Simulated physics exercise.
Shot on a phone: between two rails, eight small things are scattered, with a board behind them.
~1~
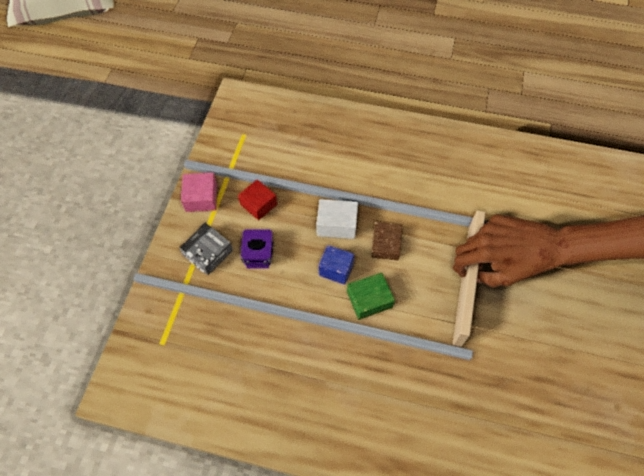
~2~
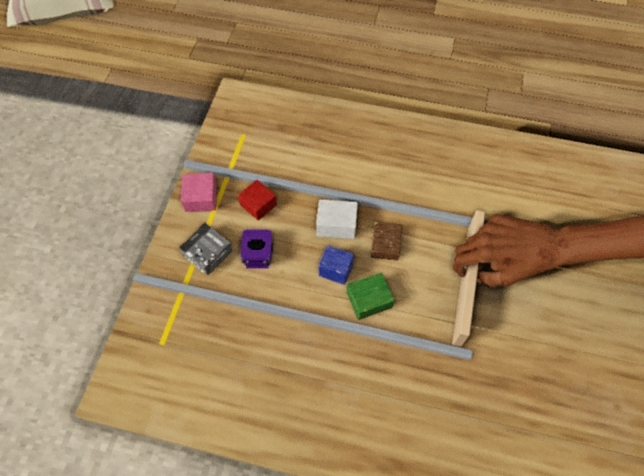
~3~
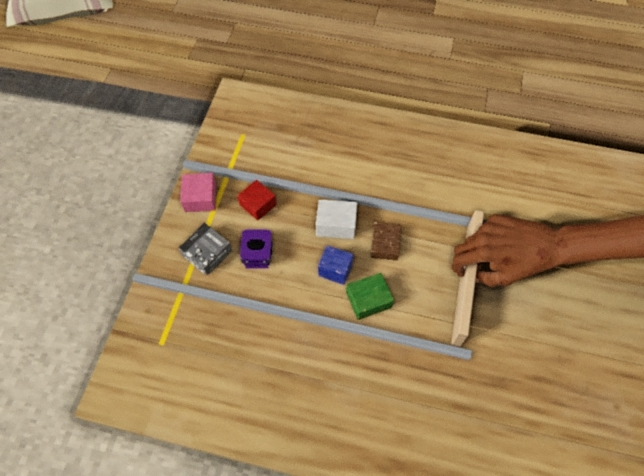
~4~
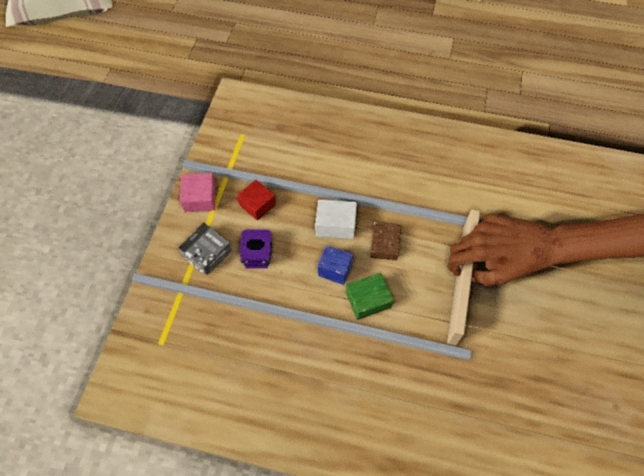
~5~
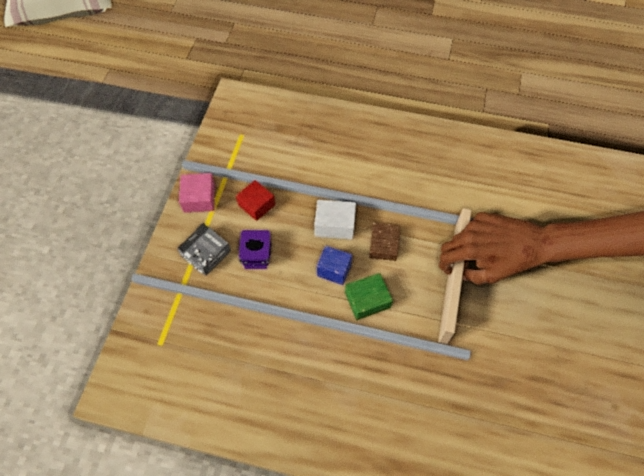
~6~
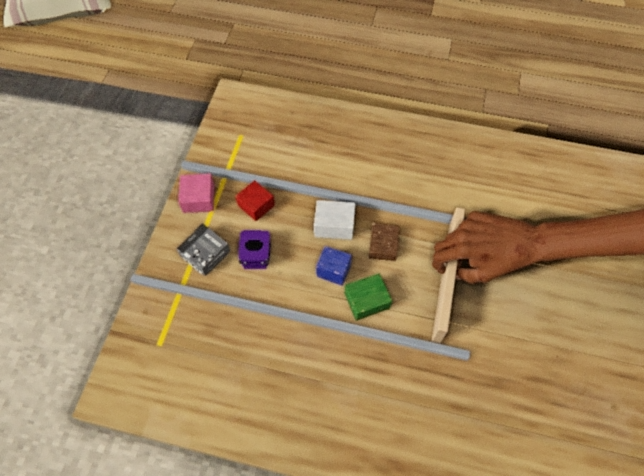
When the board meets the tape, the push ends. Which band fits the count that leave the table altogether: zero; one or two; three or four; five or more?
The band that fits is three or four.
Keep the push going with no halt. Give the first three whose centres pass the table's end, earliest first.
Pink block, red block, grey box.
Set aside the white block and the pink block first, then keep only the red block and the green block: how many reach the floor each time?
Falls come to 1 the first time and 2 the other time.
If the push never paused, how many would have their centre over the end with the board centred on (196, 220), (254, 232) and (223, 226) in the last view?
By position: 5 / 1 / 3.
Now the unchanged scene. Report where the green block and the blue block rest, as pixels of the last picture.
In the last picture, roughly (166, 257) and (175, 223).
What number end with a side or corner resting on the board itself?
That number would be 2.
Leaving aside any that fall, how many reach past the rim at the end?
Count of overhanging things: 2.
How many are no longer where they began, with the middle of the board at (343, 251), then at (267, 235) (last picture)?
In order, the tallies are 4 and 8.
Early on, none off yet; pink block at rest near (197, 193); grey box at rest near (204, 250); red block at rest near (255, 201).
A while later, none off yet; pink block travelled a little near (182, 191); grey box travelled a little near (183, 253); red block travelled well along near (210, 198).
Finally, the number that fall off is three or four; lost, red block, grey box and pink block.
